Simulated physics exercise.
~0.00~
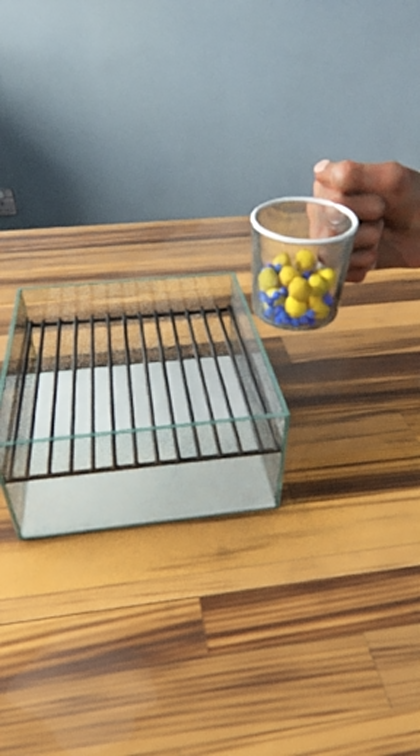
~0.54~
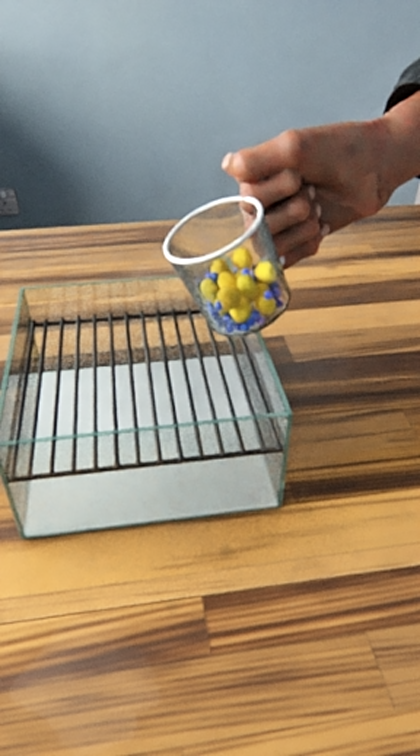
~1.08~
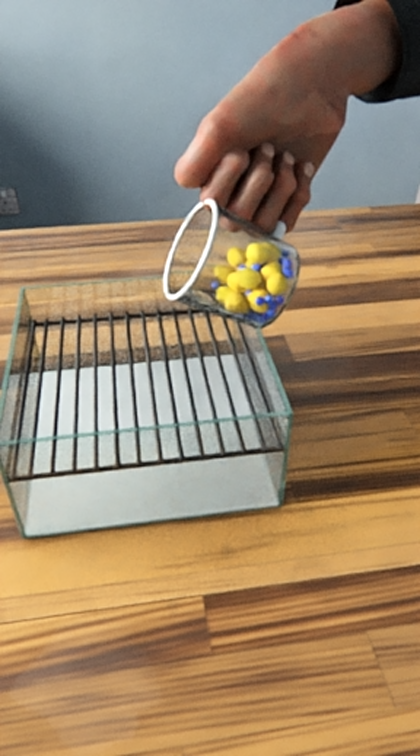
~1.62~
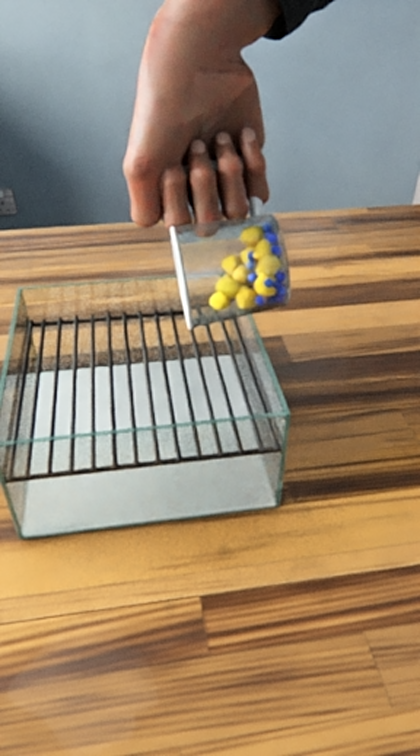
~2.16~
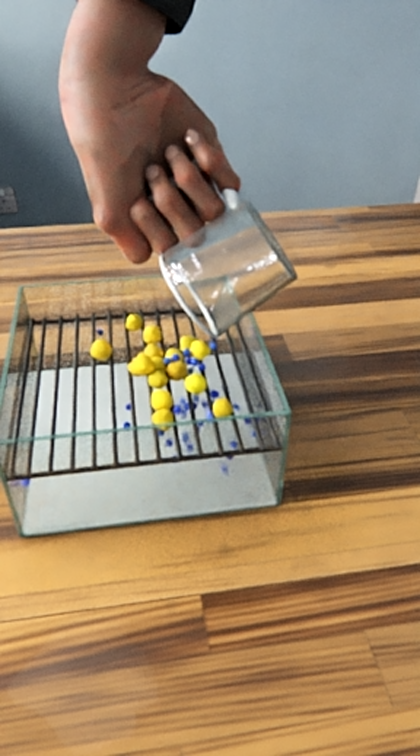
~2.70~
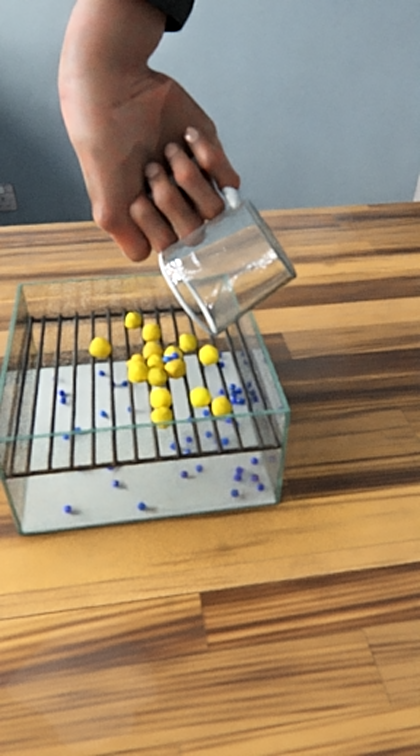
We see a hand move a clear cup of yellow and blue balls left over a glass box with a wire rack and tip it out, and the larger yellow balls stay on the wires while nearly all the small blue ones drop through to the bottom.
